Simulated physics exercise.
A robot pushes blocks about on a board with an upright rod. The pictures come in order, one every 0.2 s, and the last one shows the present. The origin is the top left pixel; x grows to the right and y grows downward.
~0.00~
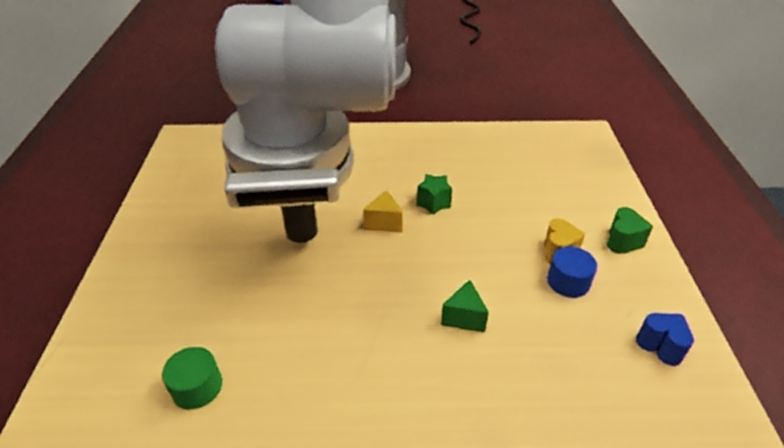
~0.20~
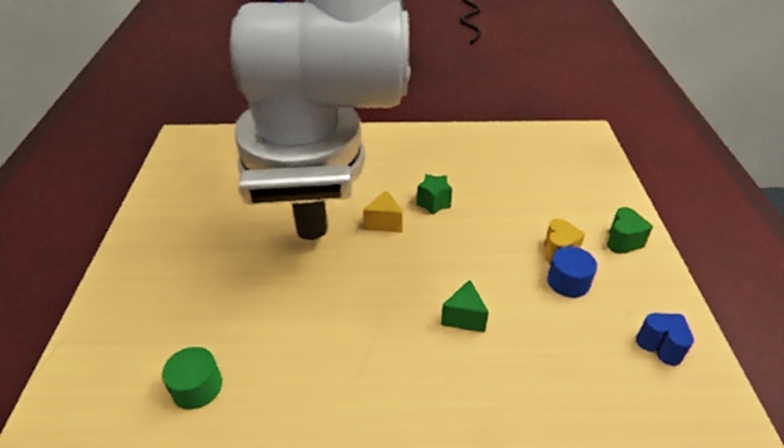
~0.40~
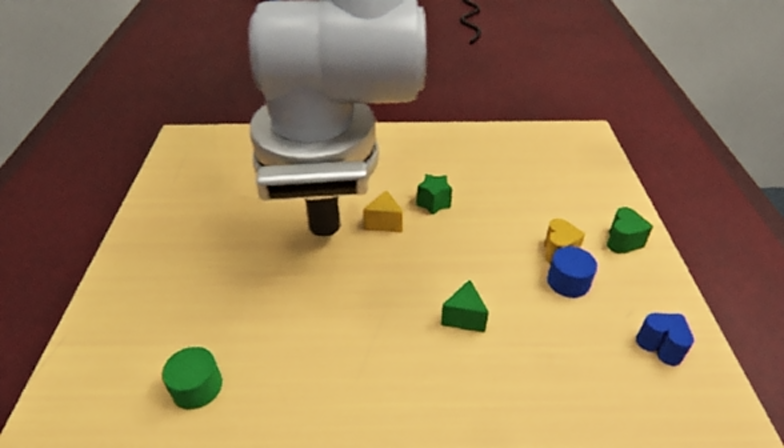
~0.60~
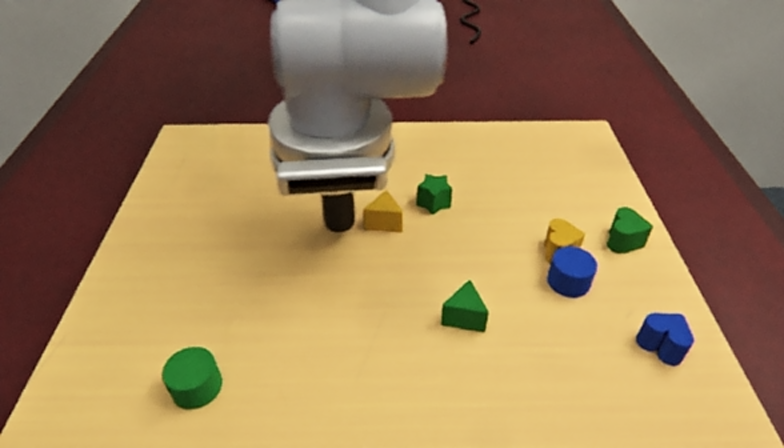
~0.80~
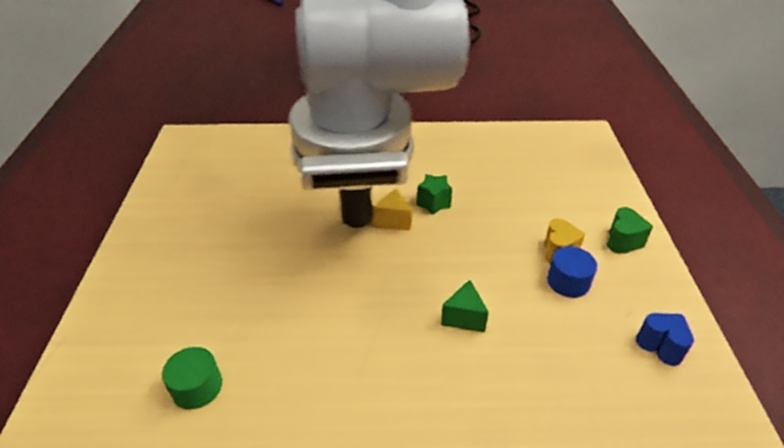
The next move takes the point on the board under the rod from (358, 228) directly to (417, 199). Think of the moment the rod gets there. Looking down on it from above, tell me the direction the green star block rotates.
From the top: Clockwise.
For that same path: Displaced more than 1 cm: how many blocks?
The number of blocks that move over 1 cm is two.
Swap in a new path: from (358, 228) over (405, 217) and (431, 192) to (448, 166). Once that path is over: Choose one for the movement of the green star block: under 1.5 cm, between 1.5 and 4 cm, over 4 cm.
It moves quite far, over 4 cm.
The first path, step by step. Halfway along, rod (389, 202); yellow triangular piece (425, 188); green star block (448, 179), turned 30° clockwise.
At the end, rod (417, 189); yellow triangular piece (454, 179), turned 25° clockwise; green star block (480, 173), turned 45° clockwise.
